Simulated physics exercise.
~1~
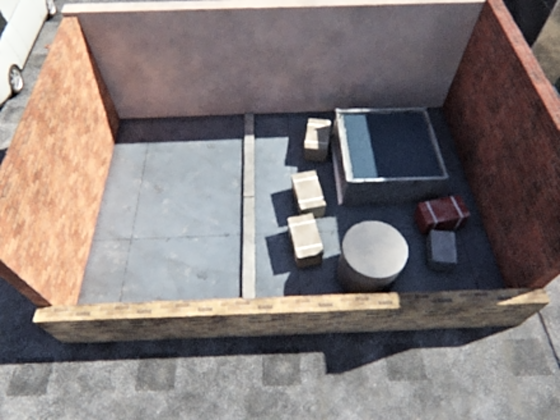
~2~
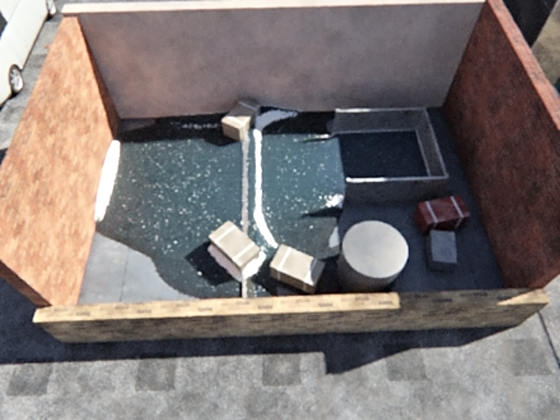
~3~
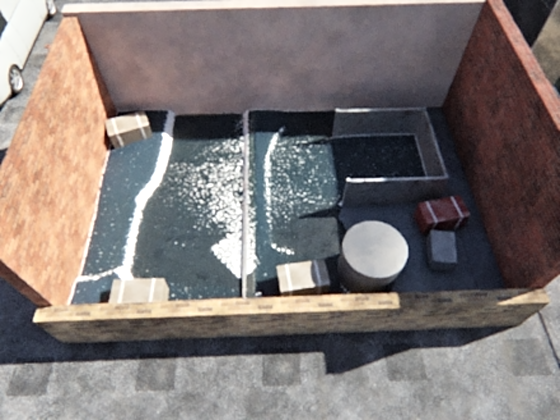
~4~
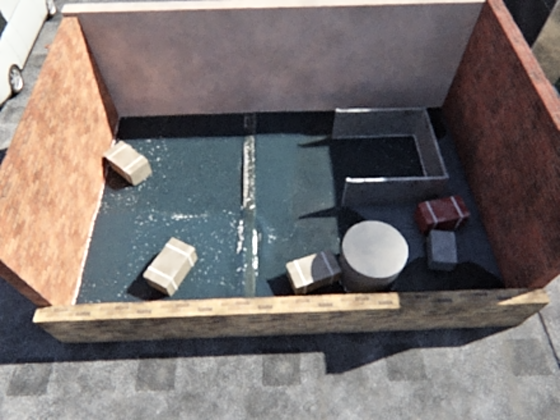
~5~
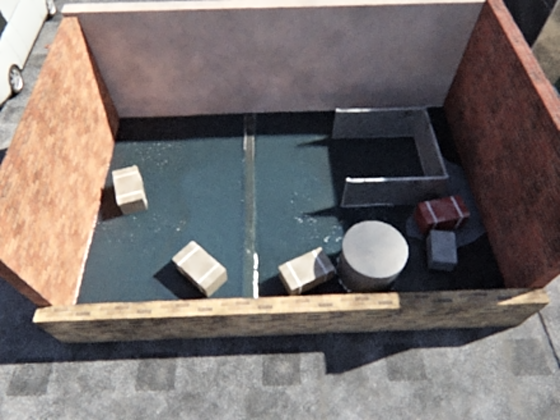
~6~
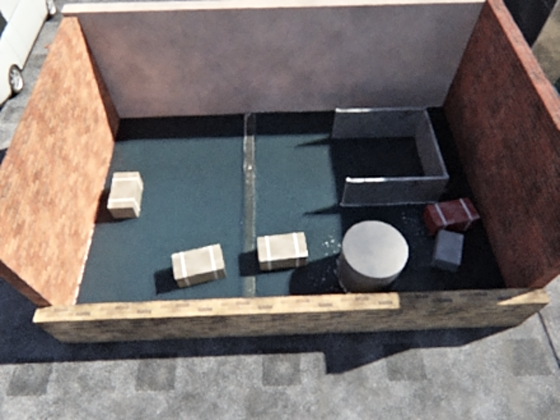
Water surged leftward across the walled yard from the open tank, sweeping three pale crates along, two of them over the low kerb. They drifted and turned as the pool calmed, while the red trunk shifted only slightly and ended right of the kerb.
